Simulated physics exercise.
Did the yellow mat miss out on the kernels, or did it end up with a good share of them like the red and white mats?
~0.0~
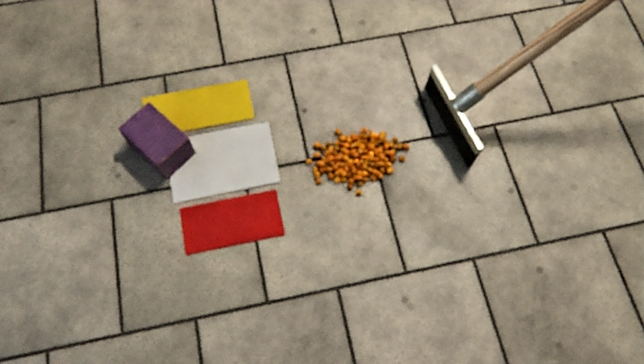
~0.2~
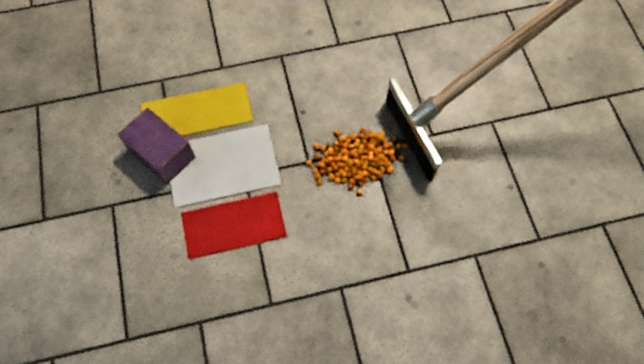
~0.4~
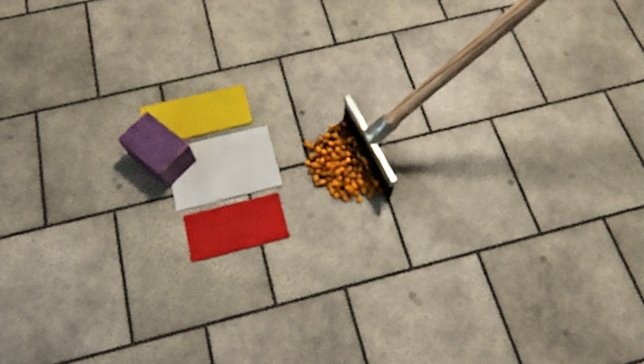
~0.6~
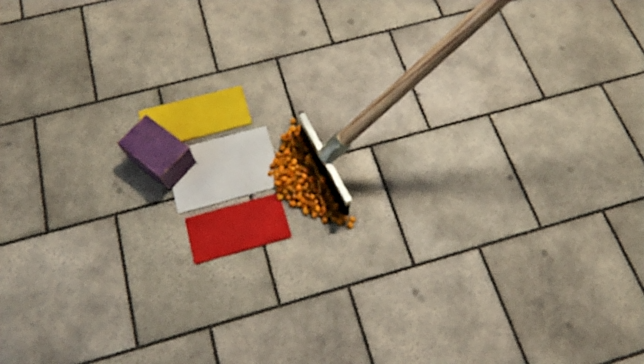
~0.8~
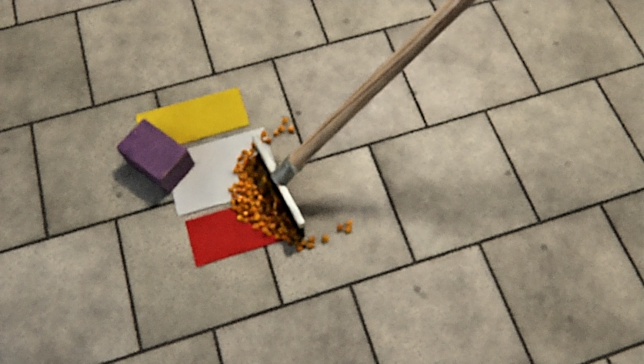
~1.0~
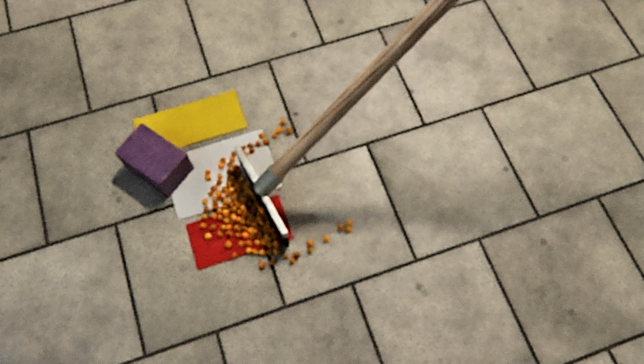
The yellow mat missed out. The kernels on the mats ended up on the red and white ones, each holding a good share of the heap.
